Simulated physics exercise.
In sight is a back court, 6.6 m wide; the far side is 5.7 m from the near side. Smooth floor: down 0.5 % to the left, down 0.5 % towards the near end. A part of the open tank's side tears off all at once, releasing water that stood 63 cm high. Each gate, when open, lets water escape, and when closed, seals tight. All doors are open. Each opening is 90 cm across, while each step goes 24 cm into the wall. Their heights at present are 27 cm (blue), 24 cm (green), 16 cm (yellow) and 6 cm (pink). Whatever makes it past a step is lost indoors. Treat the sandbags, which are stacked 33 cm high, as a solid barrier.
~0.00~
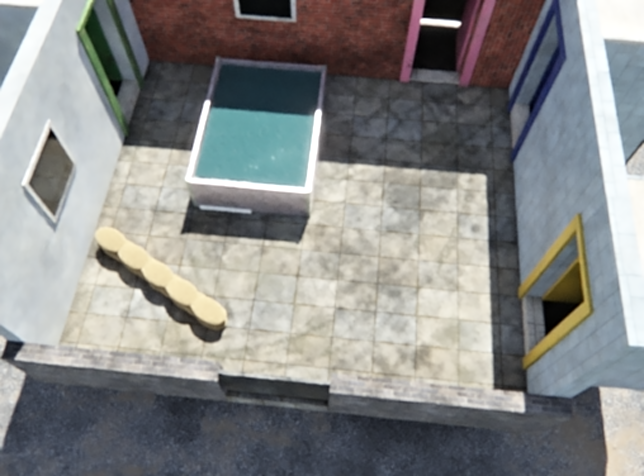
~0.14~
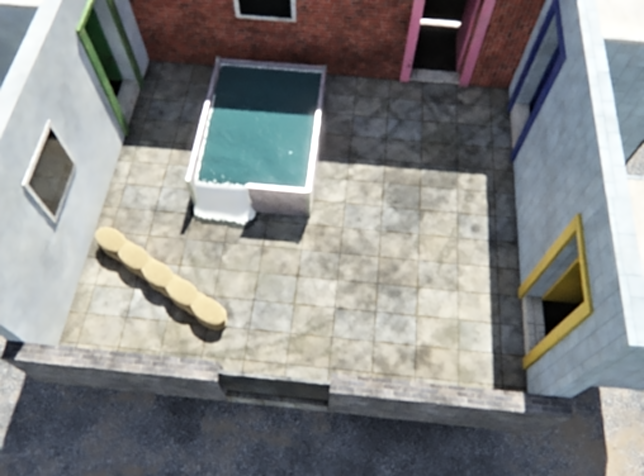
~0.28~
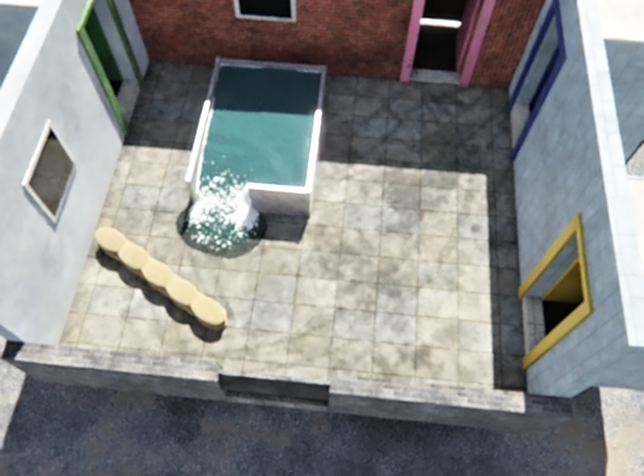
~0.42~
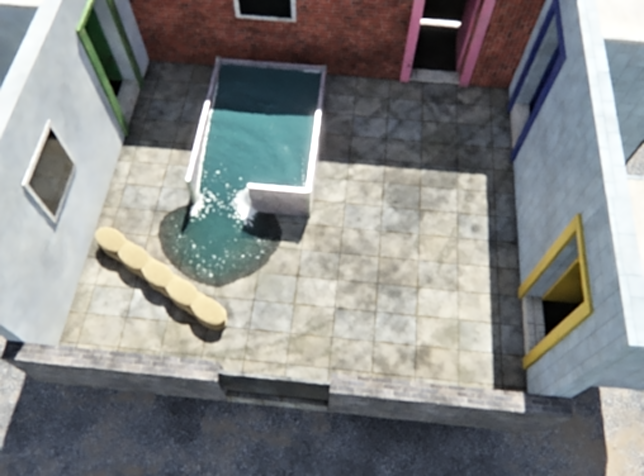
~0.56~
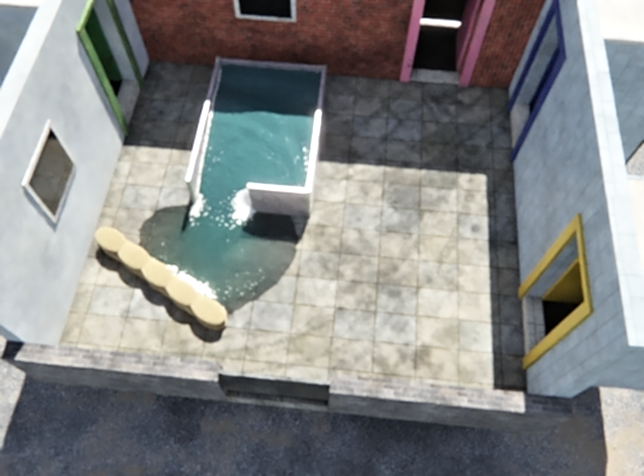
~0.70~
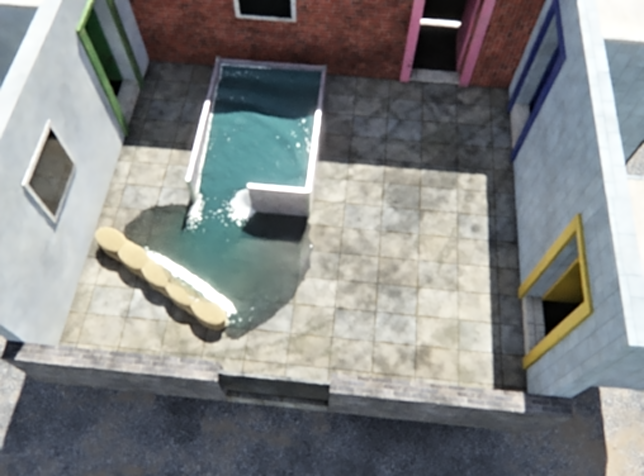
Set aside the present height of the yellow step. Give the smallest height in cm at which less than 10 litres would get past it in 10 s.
Close to 18 cm is just enough.
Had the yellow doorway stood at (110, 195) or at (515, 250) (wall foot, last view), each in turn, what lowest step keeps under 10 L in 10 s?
16 and 5.5 cm.
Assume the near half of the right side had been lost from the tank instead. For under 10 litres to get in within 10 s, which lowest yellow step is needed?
Estimate: Near 17 cm.
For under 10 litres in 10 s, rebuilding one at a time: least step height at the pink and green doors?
Some 8.0 cm for pink, some 7.5 cm for green.
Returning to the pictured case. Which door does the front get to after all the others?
Answer: Pink.
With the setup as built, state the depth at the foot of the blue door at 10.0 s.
It comes to about 9.0 centimetres deep.
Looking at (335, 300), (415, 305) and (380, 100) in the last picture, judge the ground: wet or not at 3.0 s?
In order: Soaked, soaked, untouched.
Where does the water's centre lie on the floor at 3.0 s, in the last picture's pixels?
Centre of mass: About (263, 206) px.
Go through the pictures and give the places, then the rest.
The first picture shows still water, 63 cm deep, in the open tank at (261, 124); the yellow door at (548, 303) is dry.
In the second picture, water pours out at (224, 197) and has run 0.3 m, to (206, 219); about 9 cm deep outside, 63 cm at the back.
In the third picture, the gap is at (224, 199), the front 0.8 m out at (219, 251); the back of the open tank holds 63 cm.
In the fourth picture, water pours out at (224, 199) and has run 1.3 m, to (205, 279); about 7 cm deep outside, 63 cm at the back.
In the fifth picture, the gap is at (224, 199), the front 1.7 m out at (216, 307); the back of the open tank holds 63 cm.
In the sixth picture, the front is at (236, 333), 2.1 m from the gap at (224, 199); 3.3 m2 of floor is wet, 60 cm left at the back; the yellow door at (548, 303), 4.9 m from the gap, is still 3.4 m from the nearest water.
After 1.4 s water covers 15 % of the floor, deepest (42 cm) near (178, 276); it has not reached the yellow door.
After 3.0 s water covers 45 % of the floor, deepest (30 cm) near (520, 395); 10 cm at the yellow door, 0 litres in over its 16 cm step.
After 10.0 s water covers 95 % of the floor, deepest (12 cm) near (157, 264); 6 cm at the yellow door, 19 litres in over its 16 cm step.
At the yellow door as built, the water arrived by 2.9 s and peaked near 22 cm at 3.8 s.
With a step of 14.5 cm, 30 litres would have come in within the 10 s; with 20 cm, 4 litres. So under 10 litres takes about 18 cm.
